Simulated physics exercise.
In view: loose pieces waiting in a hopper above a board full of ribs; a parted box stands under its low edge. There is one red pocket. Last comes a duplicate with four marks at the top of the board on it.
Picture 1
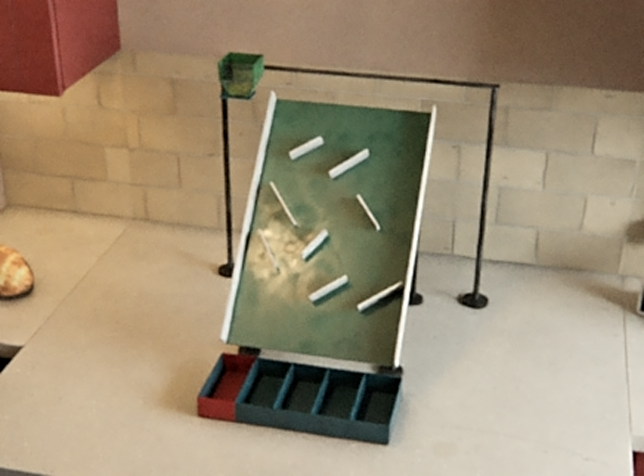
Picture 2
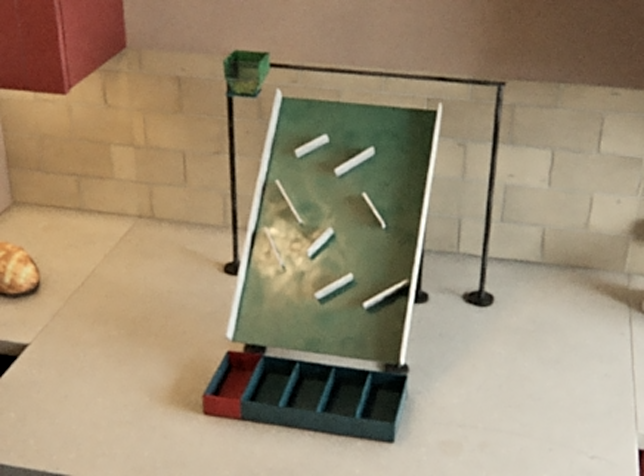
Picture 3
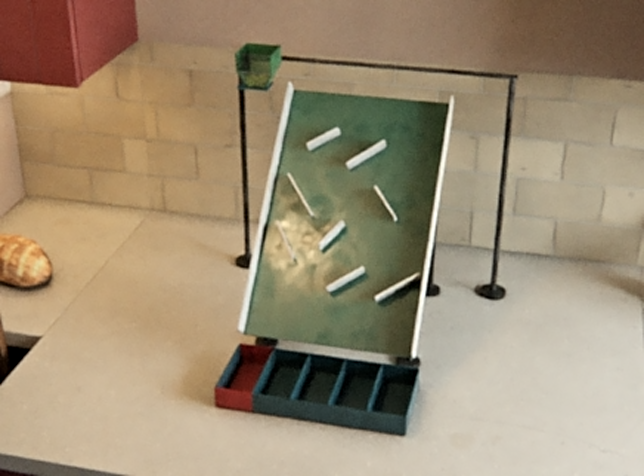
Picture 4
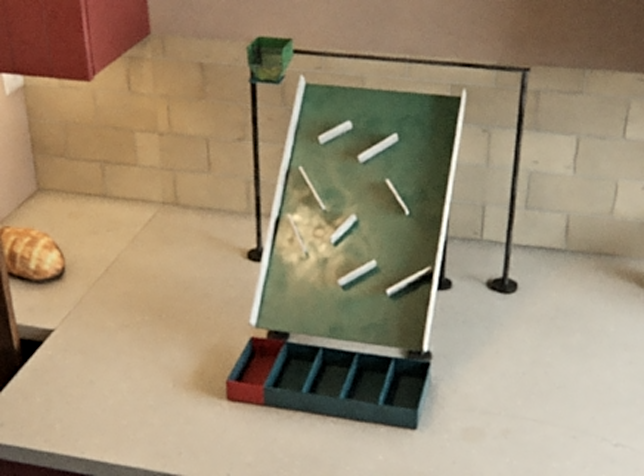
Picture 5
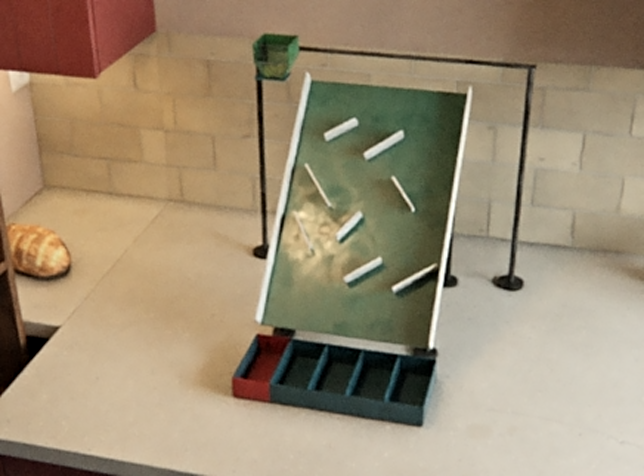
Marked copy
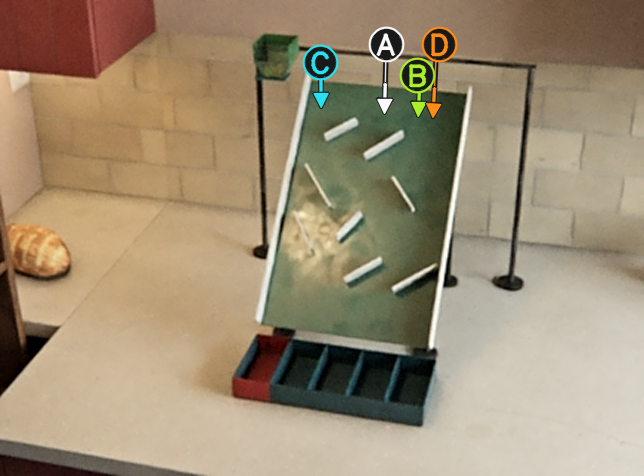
A tilted green board with white rails and scattered white ribs stands on a pale kitchen counter before a cream tiled wall, seen from slightly above. A small green hopper hangs from a black frame at its upper left, and a box with one red pocket and four dark blue ones sits below; the view drifts slightly, shifting everything rightward and a little upward, while the objects themselves stay still.
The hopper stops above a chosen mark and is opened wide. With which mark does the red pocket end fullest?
Go for C.
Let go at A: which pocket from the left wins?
The second.
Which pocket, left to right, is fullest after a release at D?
The third from the left.
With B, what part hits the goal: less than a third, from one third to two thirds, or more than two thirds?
Less than a third.
On the marked copy, mark A meets the board at (384, 108); mark B meets the board at (418, 111); mark C meets the board at (321, 102); mark D meets the board at (433, 112).
With A, a small share in the red pocket, close to two thirds in other pockets, close to a quarter outside the box.
With B, only a few in the red pocket, the bulk in other pockets, a small share held on the board, a small share outside the box.
With C, close to a third in the red pocket, a small share in other pockets, close to half outside the box.
With D, a small share in the red pocket, all but a few in other pockets.
